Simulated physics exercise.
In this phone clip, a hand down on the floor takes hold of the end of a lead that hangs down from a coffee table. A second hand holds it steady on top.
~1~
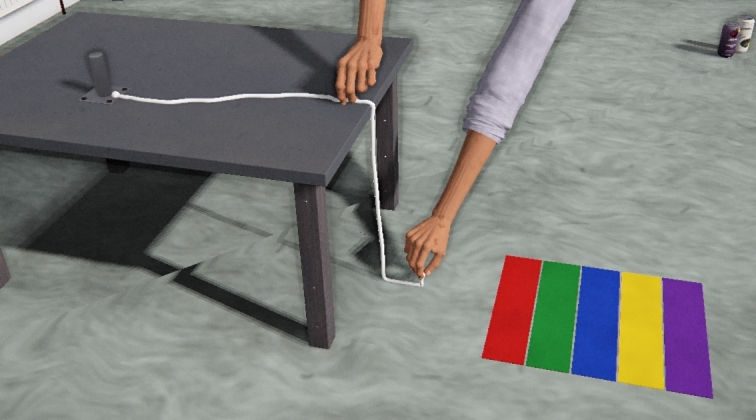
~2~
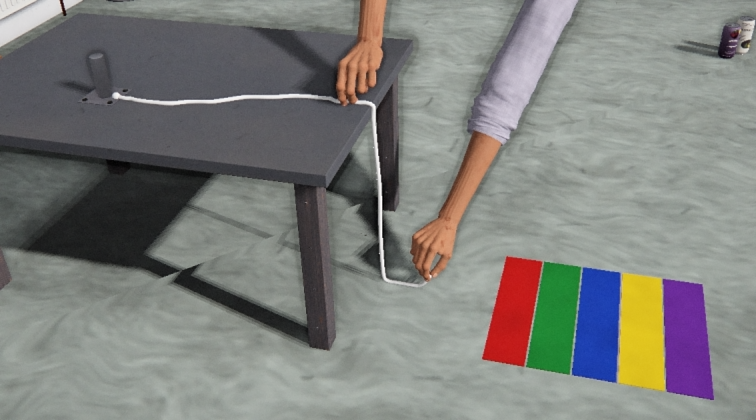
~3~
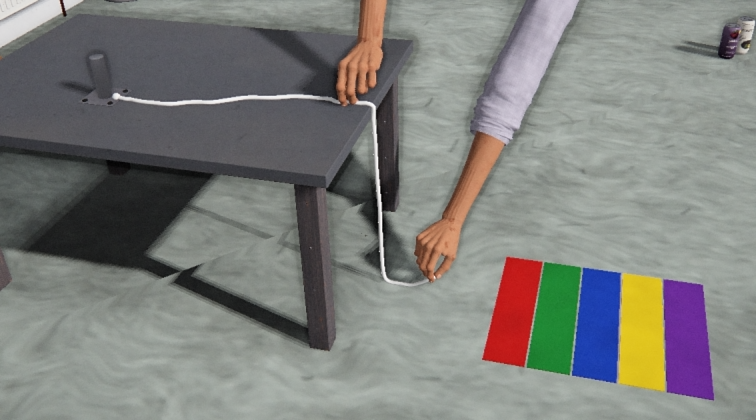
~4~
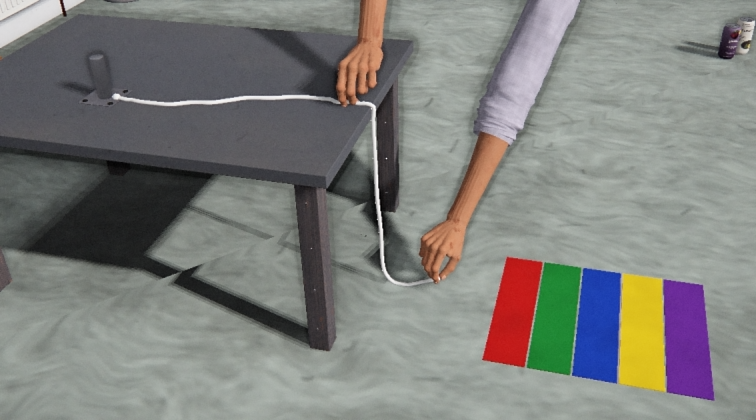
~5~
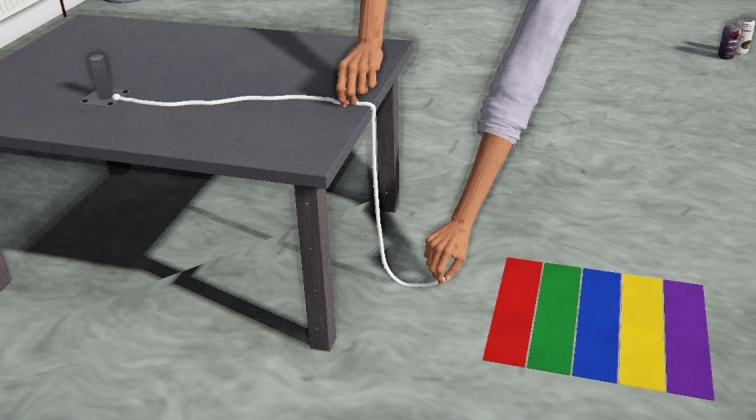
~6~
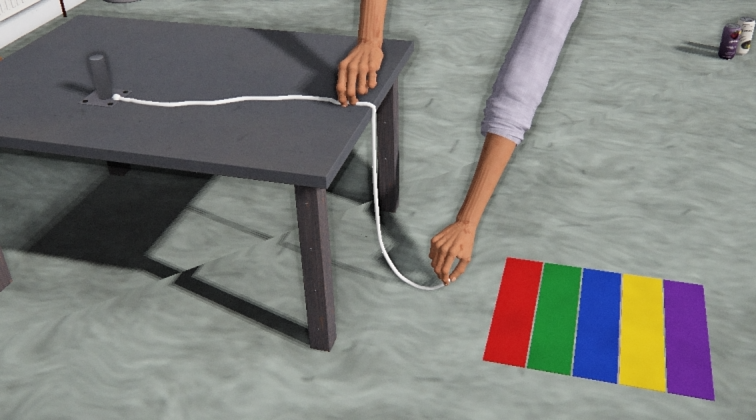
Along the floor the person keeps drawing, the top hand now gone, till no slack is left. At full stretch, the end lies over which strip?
Over the green strip.
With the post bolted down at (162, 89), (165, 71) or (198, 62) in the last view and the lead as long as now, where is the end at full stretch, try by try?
Try by try, around (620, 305), (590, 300) and (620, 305).
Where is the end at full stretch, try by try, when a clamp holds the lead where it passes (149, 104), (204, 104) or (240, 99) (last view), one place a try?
In that order: (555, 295), (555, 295) and (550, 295).
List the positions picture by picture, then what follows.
End (424, 274); red (507, 340); green (550, 348); blue (595, 355); yellow (641, 363); purple (688, 371), in the first frame.
End (430, 276); lead through (149, 102) (230, 99) (316, 98) (374, 127) (380, 202) (382, 264), in the second frame.
End (434, 277), in the third frame.
End (439, 278); lead through (149, 103) (230, 100) (316, 98) (373, 128) (377, 202) (383, 265), in the fourth frame.
End (444, 279), in the fifth frame.
End (449, 280); lead through (149, 104) (230, 101) (317, 99) (373, 128) (376, 202) (391, 264), in the sixth frame.
Soon after, end near (486, 286); short of the strips.
Then, end near (531, 293); over red.
At full stretch, end near (559, 297); over green. Over green.
